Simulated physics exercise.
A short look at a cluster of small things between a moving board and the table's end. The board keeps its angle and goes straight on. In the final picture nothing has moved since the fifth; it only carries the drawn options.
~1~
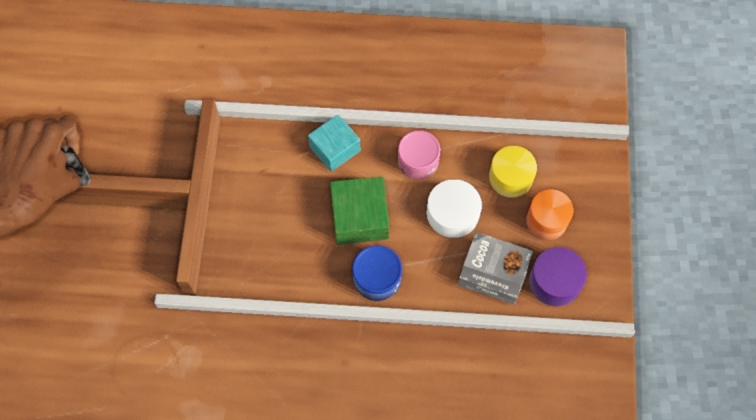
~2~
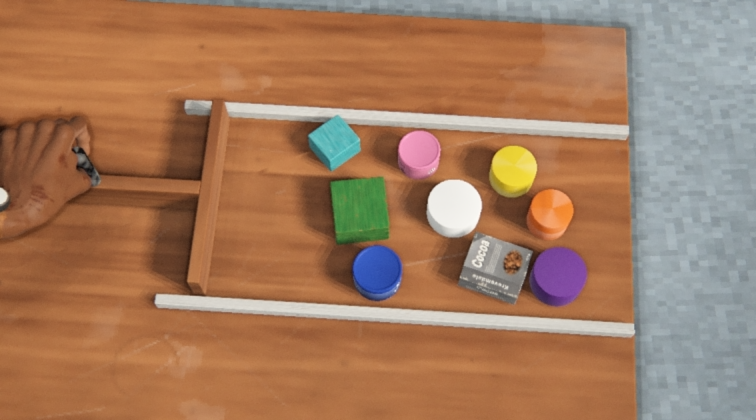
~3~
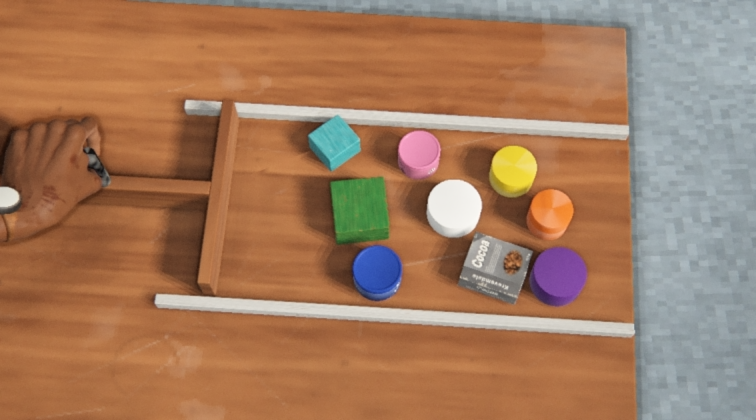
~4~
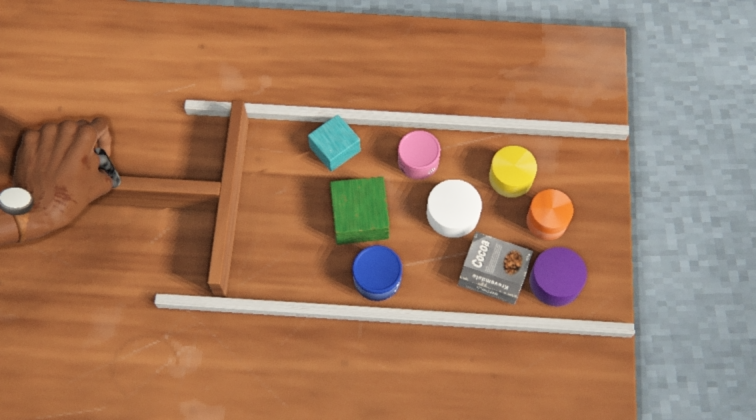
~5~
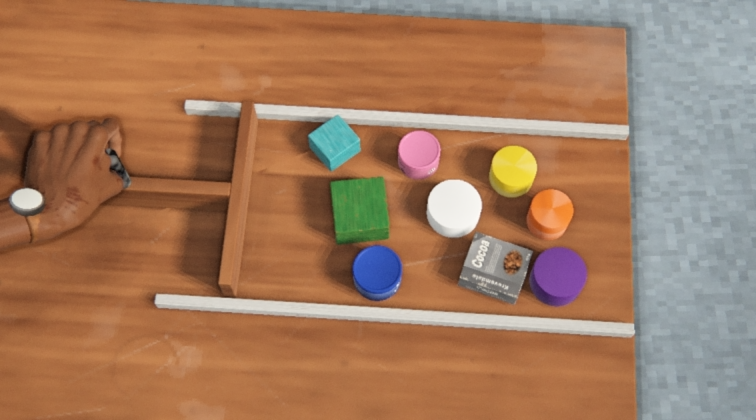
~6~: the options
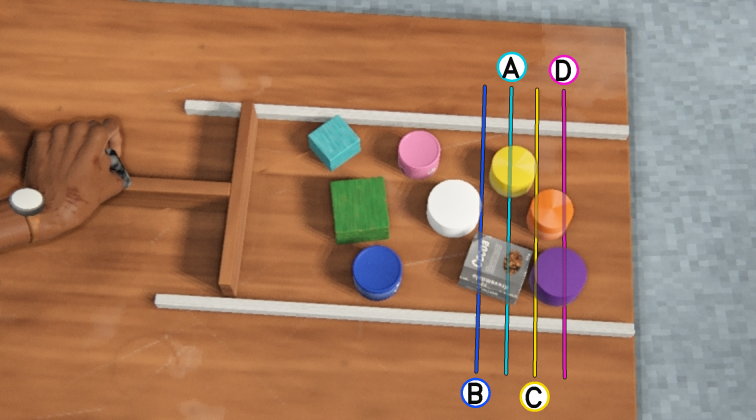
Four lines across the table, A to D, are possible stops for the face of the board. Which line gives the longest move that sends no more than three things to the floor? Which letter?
At C, and not beyond.
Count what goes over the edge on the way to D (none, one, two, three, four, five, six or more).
By then, five.
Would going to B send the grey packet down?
No.
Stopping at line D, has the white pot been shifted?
By then, yes.
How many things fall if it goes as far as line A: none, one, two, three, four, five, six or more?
By then, two.
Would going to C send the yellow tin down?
Yes.
On the marked copy, A at (509, 223); B at (481, 221); C at (536, 225); D at (564, 226).
Taking C. A third of the way, board (345, 196); turquoise block (384, 146); pink tub (429, 157).
Two thirds of the way, board (454, 202); purple pot (596, 283); orange tin (587, 219).
When it is over, board (536, 207); orange tin over the edge; purple pot over the edge; three fallen.
As for the rest, A is within the limit but short; B is within the limit but short; D drops five.
